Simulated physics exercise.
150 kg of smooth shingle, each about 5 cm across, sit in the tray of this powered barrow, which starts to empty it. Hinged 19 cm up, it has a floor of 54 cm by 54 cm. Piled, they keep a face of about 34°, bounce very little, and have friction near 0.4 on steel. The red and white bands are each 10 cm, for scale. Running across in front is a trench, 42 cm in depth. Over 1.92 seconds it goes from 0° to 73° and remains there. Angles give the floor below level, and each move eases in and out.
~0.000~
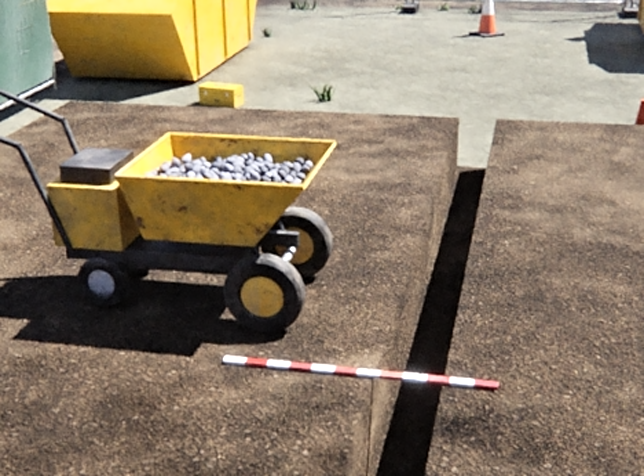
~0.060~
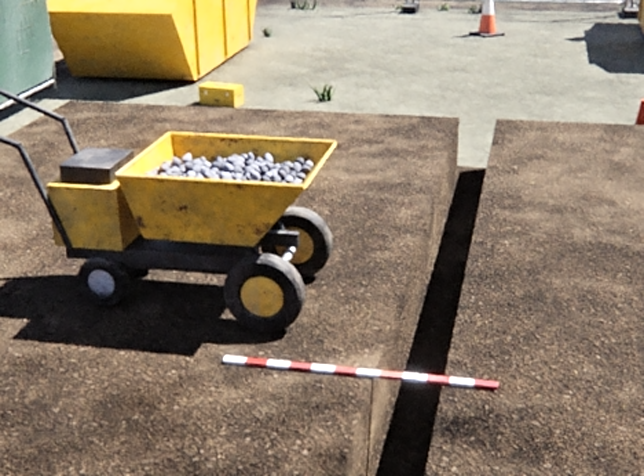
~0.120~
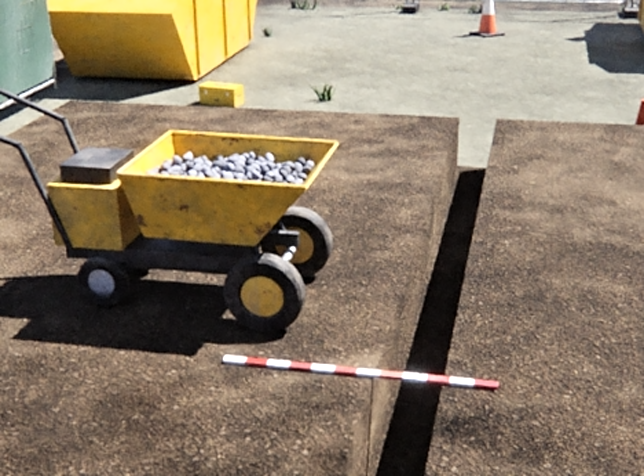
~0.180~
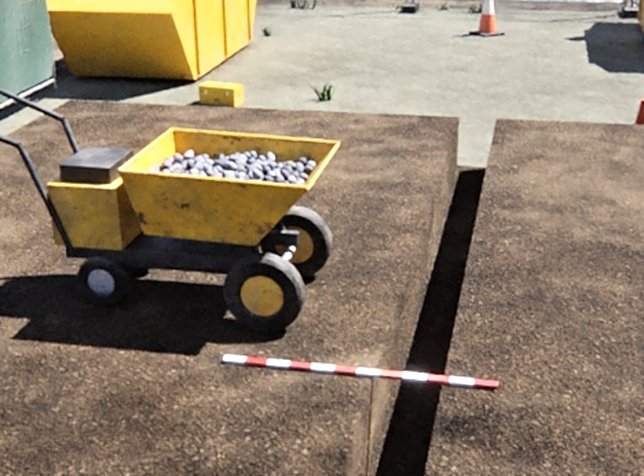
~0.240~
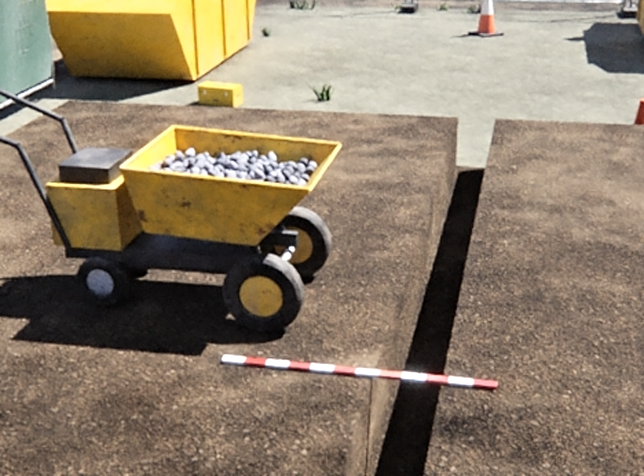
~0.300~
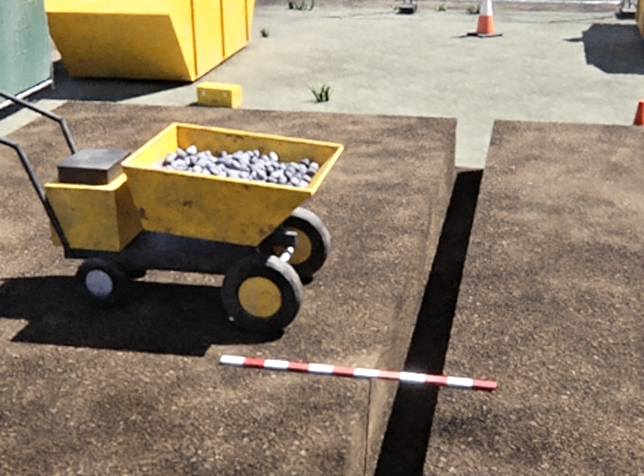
The yellow tray of a small powered barrow, loaded with grey stones, tilted slightly down to the right, and the stones shifted a little inside while the wheels stayed still beside a narrow trench.
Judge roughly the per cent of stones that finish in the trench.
An estimated 84 per cent finish in the trench.
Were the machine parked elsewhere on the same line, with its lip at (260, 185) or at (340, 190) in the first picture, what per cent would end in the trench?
Near 80 and near 40 percent.
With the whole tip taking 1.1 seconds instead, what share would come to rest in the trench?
Then roughly 80 percent.
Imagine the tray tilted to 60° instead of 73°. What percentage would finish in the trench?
Then close to 80 per cent.
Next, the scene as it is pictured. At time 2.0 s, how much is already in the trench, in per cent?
Some 55 per cent of the load by that point.
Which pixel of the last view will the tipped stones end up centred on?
Roughly at pixel (429, 368).
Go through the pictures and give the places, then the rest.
In the first picture, the tray is at 0°, its lip at (304, 187); the top of the load is at (254, 168).
In the second picture, the tray is at 0°, its lip at (305, 187); the top of the load is at (254, 168); the stones move at 0.1 m/s on average.
In the third picture, the tray is at 1°, its lip at (306, 188); the top of the load is at (226, 167); the stones move at 0.1 m/s on average.
In the fourth picture, the tray is at 2°, its lip at (308, 188); the top of the load is at (228, 165); the stones move at 0.2 m/s on average.
The fifth picture shows lip at (310, 190), floor tilted 3°, highest stones at (223, 164); the stones move at 0.2 m/s on average.
The sixth picture shows lip at (312, 192), floor tilted 5°, highest stones at (192, 160); the stones move at 0.3 m/s on average.
After 1.4 s the floor is at 62°; 98 % in the tray, 2 % in the trench; the foremost stones are at (418, 279).
After 2.0 s the floor is at 73°; 29 % in the tray, 57 % in the trench, 14 % past the trench; the foremost stones are at (555, 328).
After 2.4 s the floor is at 73°; 7 % in the tray, 77 % in the trench, 16 % past the trench; the foremost stones are at (612, 341).
After 4.3 s the floor is at 73°; 0 % in the tray, 84 % in the trench, 16 % past the trench; the foremost stones are at (629, 343).
